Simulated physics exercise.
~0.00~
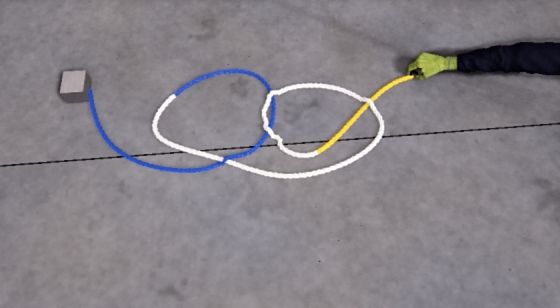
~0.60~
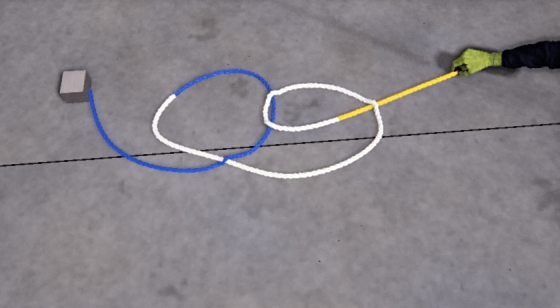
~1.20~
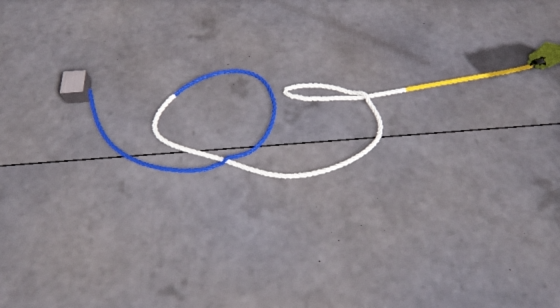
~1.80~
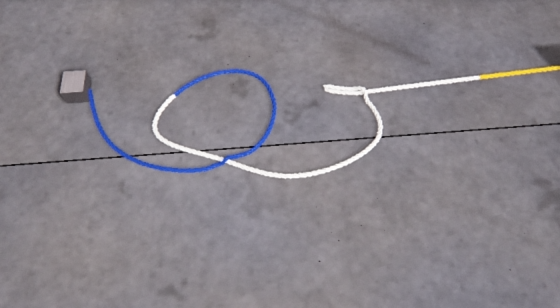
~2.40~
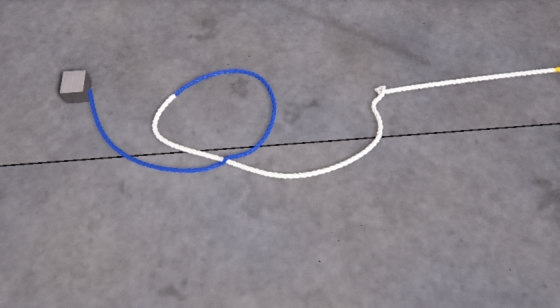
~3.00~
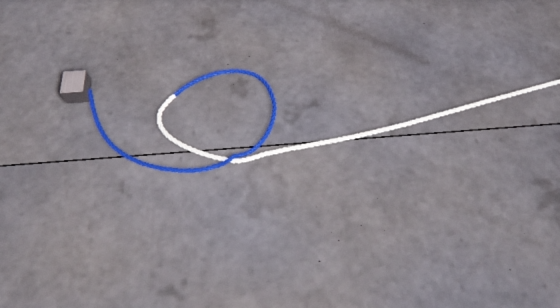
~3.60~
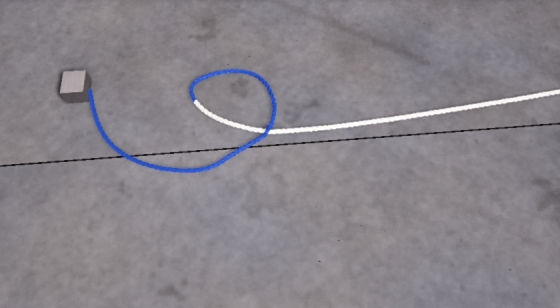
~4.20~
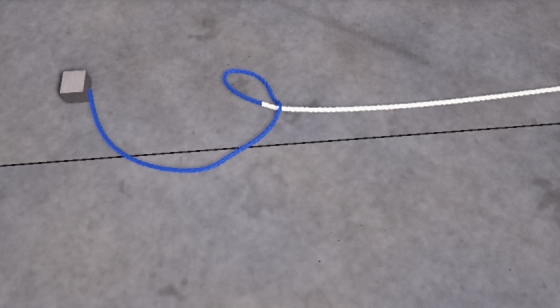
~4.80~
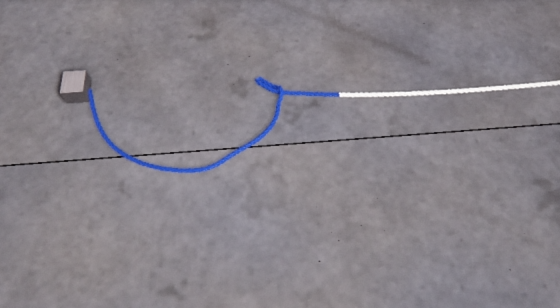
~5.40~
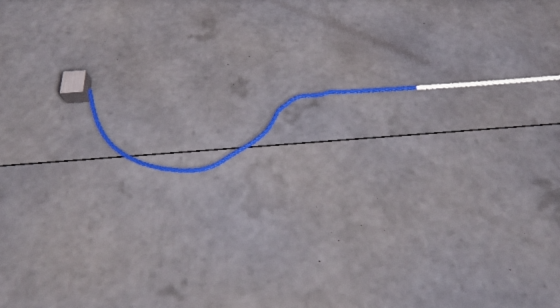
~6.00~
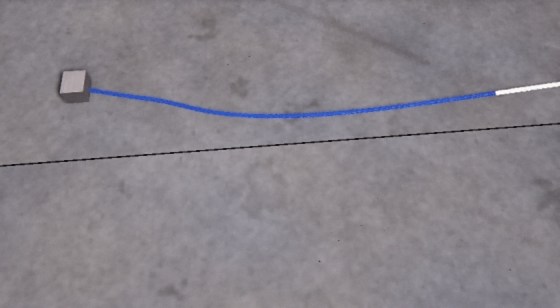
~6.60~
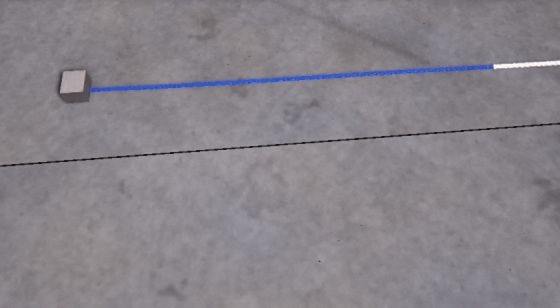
A gloved hand in a dark sleeve, at the upper right, holds the yellow end of a rope that lies in loops on a grey concrete floor, seen from above at a slant. The rope turns from yellow to white to blue, and its blue end meets a small grey block at the left, near a thin dark line. The hand pulls right and leaves view as the right-hand loop shrinks and opens out. The blue and white loop then tightens and slips free. Finally the remaining curve flattens, and the rope ends straight, stretching from the block past the right edge.
